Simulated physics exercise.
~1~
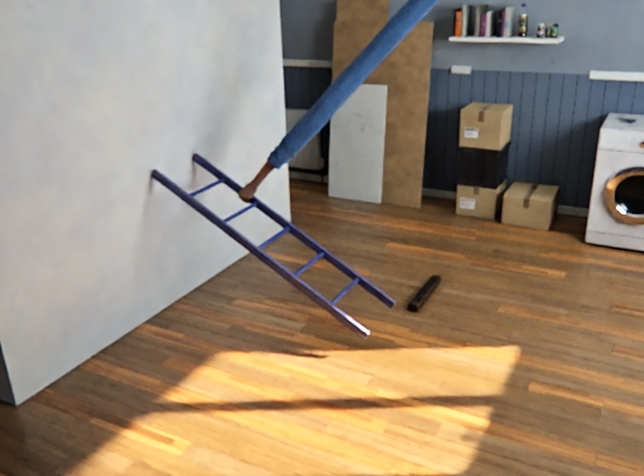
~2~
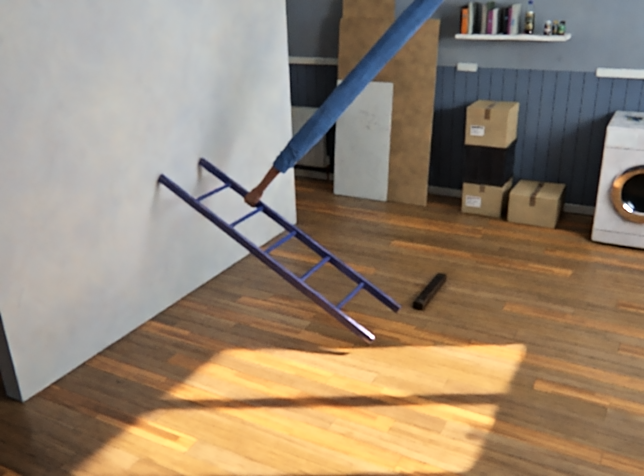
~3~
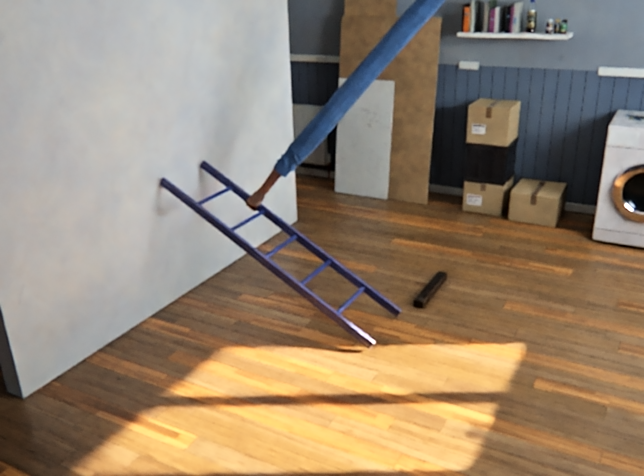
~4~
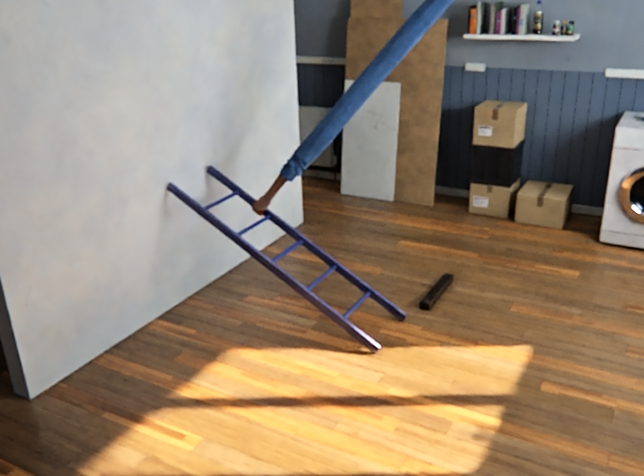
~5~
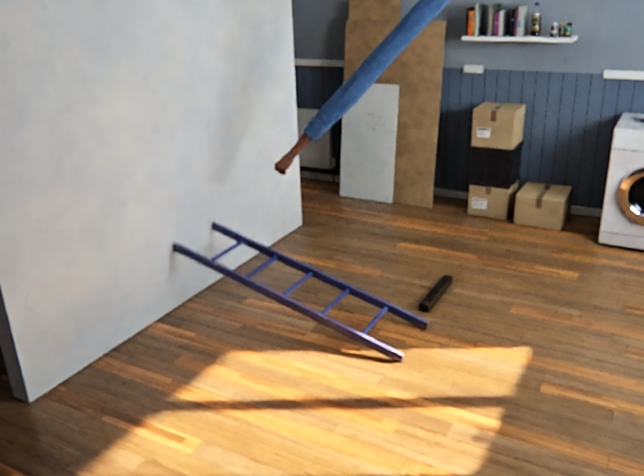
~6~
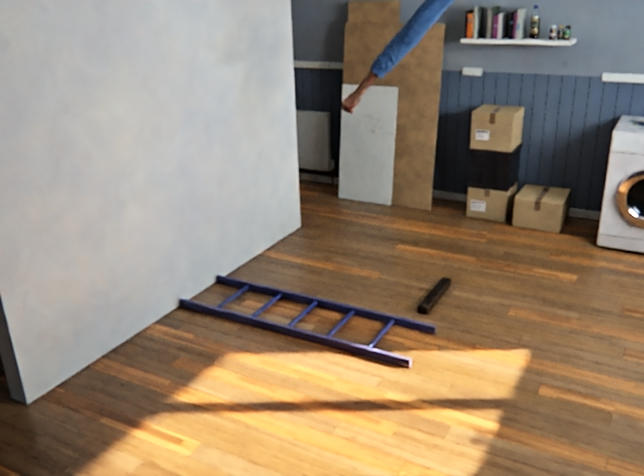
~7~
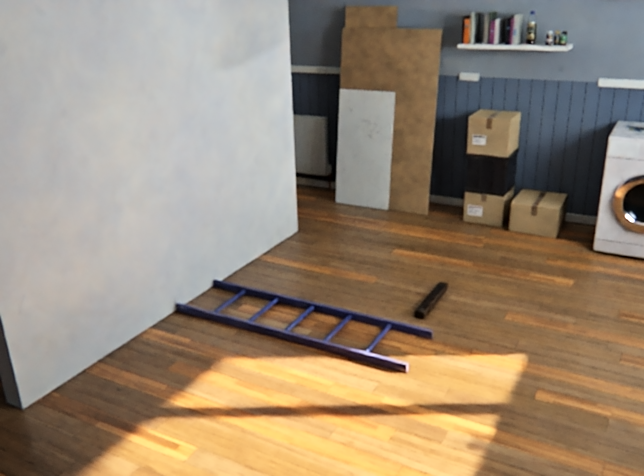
A blue ladder leans at a low slant against a pale wall panel at the left of a sunlit room with a wooden floor, seen from slightly above by a gently swaying camera. A dark batten lies on the floor to its right, with brown boards, cardboard boxes and a white washing machine behind. A hand in a blue sleeve holds the ladder near its upper end and eases it slightly lower. The fingers let go and the arm draws back toward the top. The ladder slips down the panel, its feet sliding out to the right, and ends lying flat on the floor.
